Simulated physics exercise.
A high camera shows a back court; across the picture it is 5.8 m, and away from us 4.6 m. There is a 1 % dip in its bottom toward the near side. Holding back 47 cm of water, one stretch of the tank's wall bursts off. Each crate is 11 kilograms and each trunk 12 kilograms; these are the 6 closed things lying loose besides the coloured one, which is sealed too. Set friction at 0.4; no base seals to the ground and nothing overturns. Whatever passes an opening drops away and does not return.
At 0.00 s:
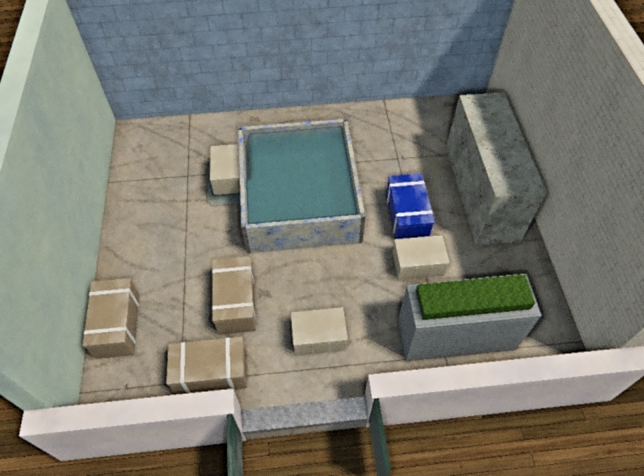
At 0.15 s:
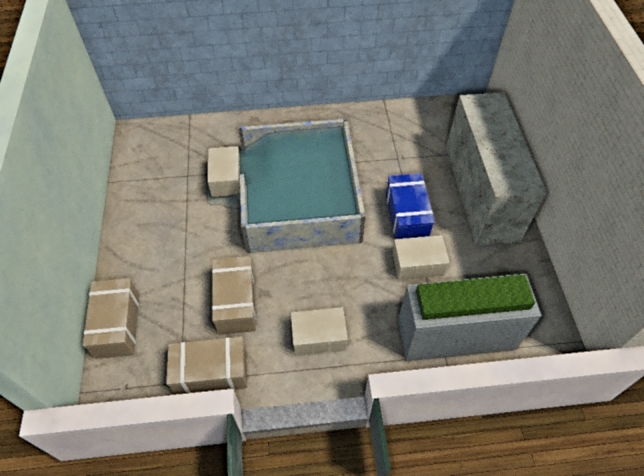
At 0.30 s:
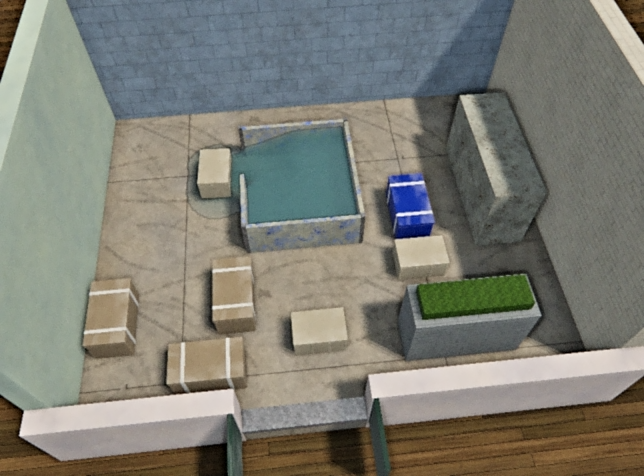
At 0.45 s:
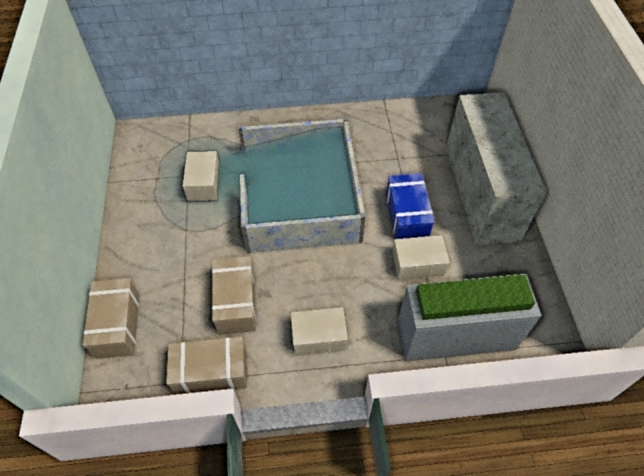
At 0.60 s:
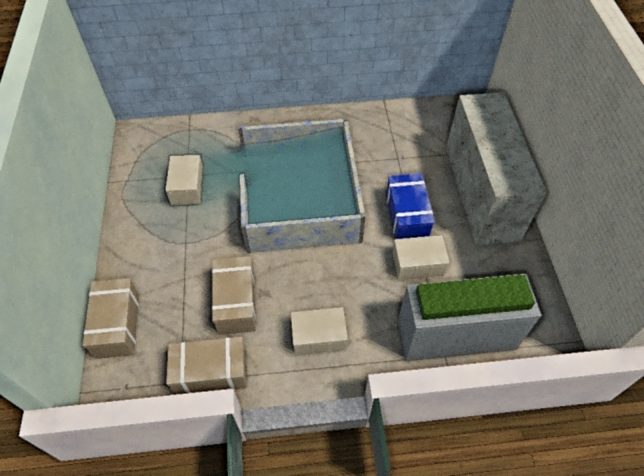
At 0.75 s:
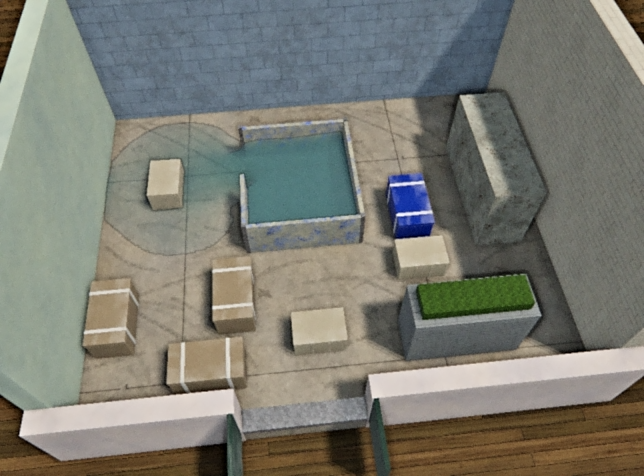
The clip opens on a walled court with a water-filled tank, a blue trunk and several pale and tan boxes. A gap shows in the tank's left wall, and water spreads leftward over the floor in a widening, thin sheet, carrying the nearest pale box gradually left while the others stay put.
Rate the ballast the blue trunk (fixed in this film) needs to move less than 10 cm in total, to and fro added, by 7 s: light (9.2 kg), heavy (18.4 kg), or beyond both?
Rating: Light.
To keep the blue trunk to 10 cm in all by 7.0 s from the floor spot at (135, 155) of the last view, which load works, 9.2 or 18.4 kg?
Looks like the outcome is this: No option works.
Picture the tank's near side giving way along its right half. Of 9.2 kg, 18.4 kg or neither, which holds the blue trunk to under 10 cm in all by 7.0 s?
Result: Greater mass required.
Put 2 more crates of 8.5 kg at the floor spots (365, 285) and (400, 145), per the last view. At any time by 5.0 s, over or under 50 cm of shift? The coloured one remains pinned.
Results, in sequence: Not exceeded / not exceeded.
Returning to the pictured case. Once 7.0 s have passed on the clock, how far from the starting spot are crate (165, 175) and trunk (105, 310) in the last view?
In order, they end up 250 cm and 200 cm from where they began.
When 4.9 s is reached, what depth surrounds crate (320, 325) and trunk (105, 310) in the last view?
First about 3 cm, second about 8 cm.
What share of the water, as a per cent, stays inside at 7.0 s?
96 % or so.
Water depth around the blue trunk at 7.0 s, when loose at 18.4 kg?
Depth: Approx. 1 cm.
After 1.4 s the blue trunk would be 0 cm from its start with 9.2 kg and 0 cm from its start with 18.4 kg; 0 cm of water round it then.
After 3.1 s the blue trunk would be 0 cm from its start with 9.2 kg and 0 cm from its start with 18.4 kg; 0 cm of water round it then.
After 4.9 s the blue trunk would be 0 cm from its start with 9.2 kg and 0 cm from its start with 18.4 kg; 0 cm of water round it then.
After 7.0 s the blue trunk would be 0 cm from its start with 9.2 kg and 0 cm from its start with 18.4 kg; 1 cm of water round it then.
